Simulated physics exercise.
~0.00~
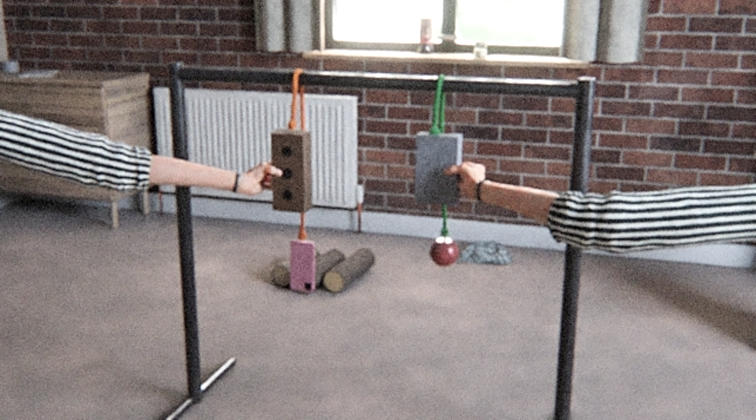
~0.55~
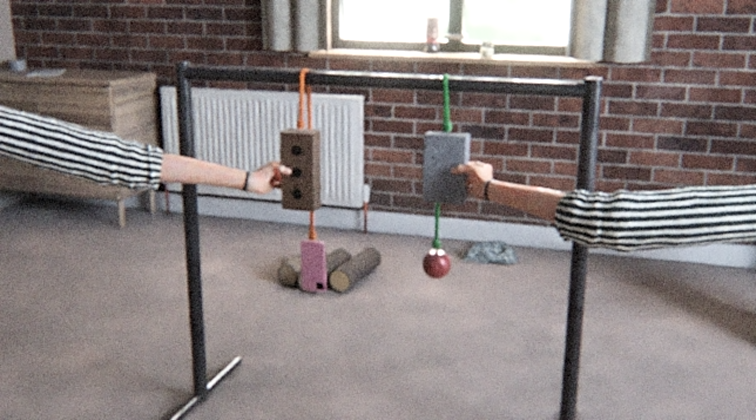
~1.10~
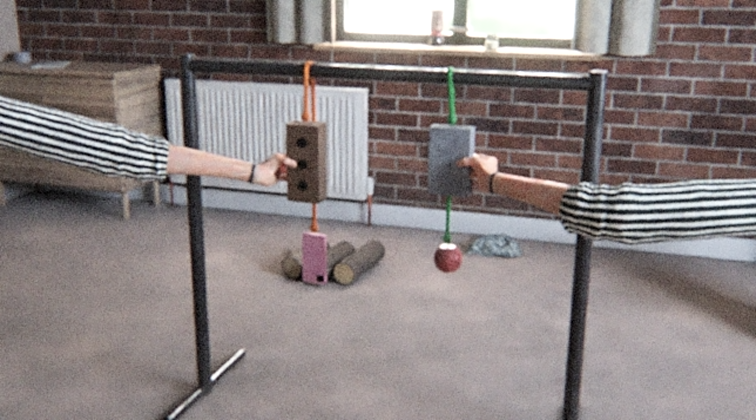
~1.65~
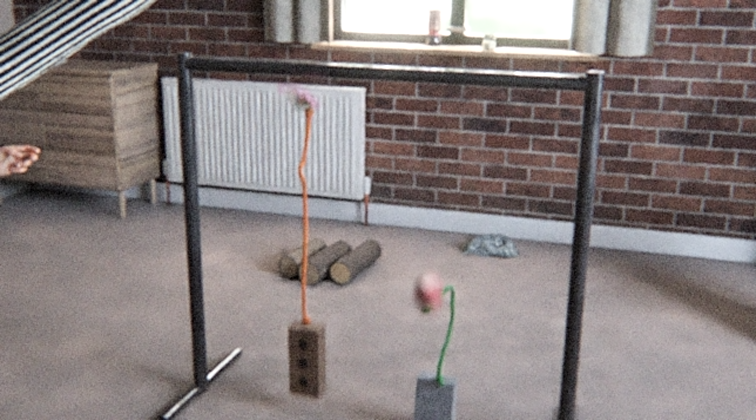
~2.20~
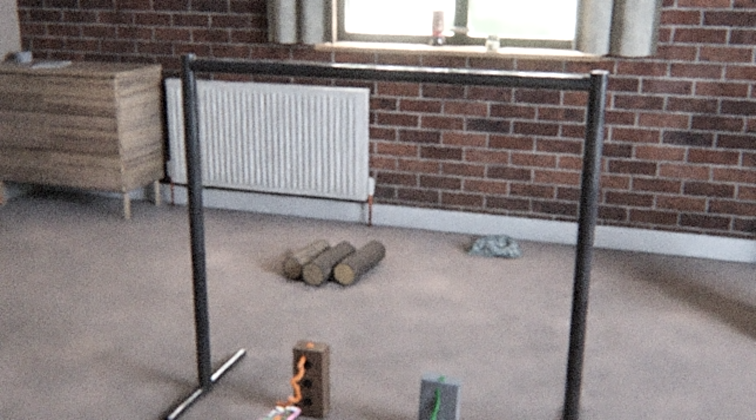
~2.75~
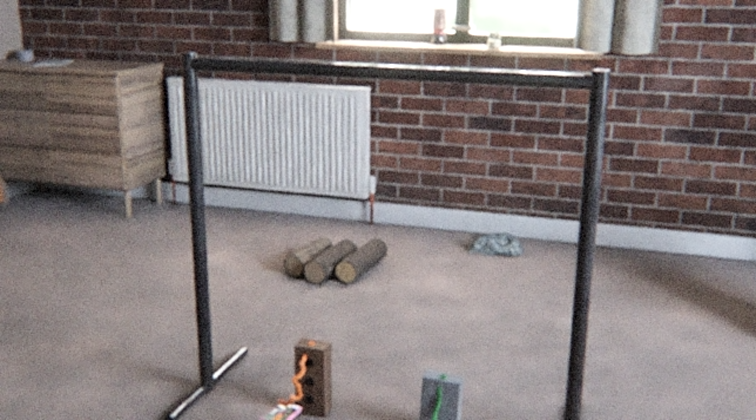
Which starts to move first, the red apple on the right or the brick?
The red apple moves first, swaying slightly beneath the paver while the brick is still held in place. The brick only moves later, when it drops after the hands let go.
